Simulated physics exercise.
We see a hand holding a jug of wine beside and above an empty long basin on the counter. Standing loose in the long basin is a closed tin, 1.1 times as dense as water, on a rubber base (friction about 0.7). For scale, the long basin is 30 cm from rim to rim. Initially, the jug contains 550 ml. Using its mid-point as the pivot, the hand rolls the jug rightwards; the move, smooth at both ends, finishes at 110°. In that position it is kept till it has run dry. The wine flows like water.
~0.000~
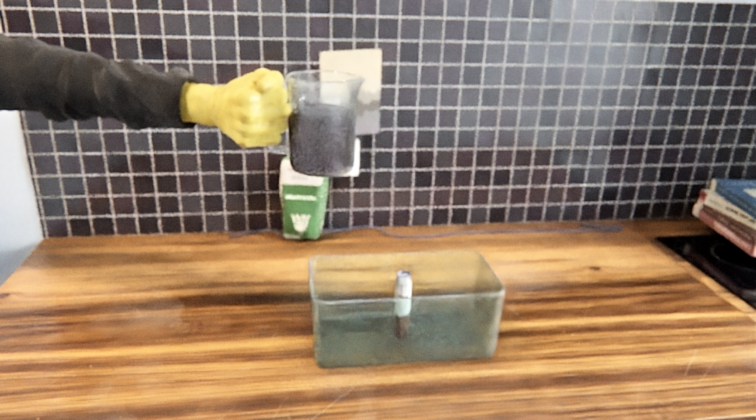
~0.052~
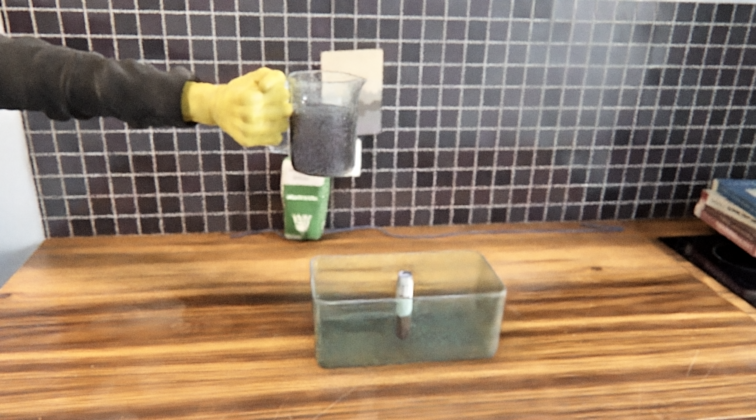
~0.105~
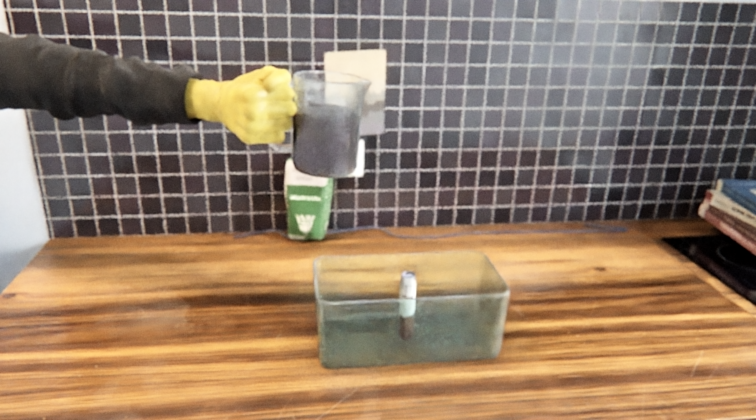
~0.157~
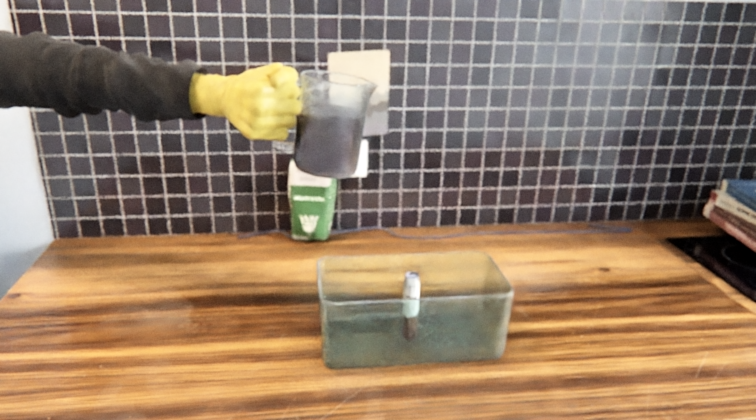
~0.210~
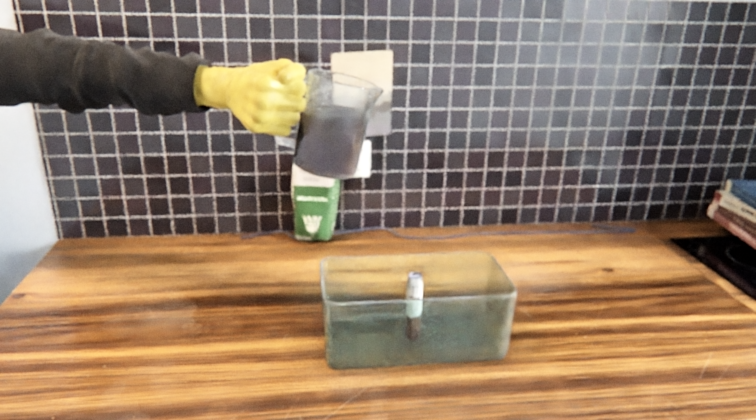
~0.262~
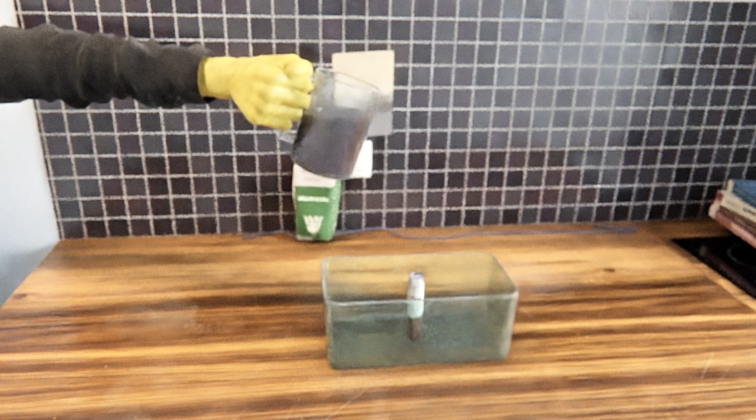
A yellow-gloved hand holding a glass jug of dark liquid above a long glass basin on a wooden counter gradually tilts the jug to the right, while a small upright cylinder in the basin stays still.
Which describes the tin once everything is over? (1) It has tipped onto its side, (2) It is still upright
2.
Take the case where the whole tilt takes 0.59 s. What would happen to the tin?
The tin stays on its base.
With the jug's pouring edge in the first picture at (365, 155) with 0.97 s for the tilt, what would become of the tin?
Then it tips over.
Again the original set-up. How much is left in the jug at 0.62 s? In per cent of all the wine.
Close to 90 percent of the liquid remains at that time.
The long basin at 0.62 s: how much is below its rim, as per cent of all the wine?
Around 0 percent.
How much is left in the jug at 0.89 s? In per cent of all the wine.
30 %.
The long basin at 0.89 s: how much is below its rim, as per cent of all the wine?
Some 28 per cent.
Then, 0.62 s in, the tilt is 79° and 89 per cent is still to pour; the tin stands where it began.
Then, 0.89 s in, the tilt is 108° and 29 per cent is still to pour; the tin stands where it began.
Then, 1.17 s in, the tilt is 110° and 2 per cent is still to pour; the tin stands where it began.
Then, 1.47 s in, the tilt is 110° and 0 per cent is still to pour; the tin stands where it began.
Finally, the tin stands where it began.
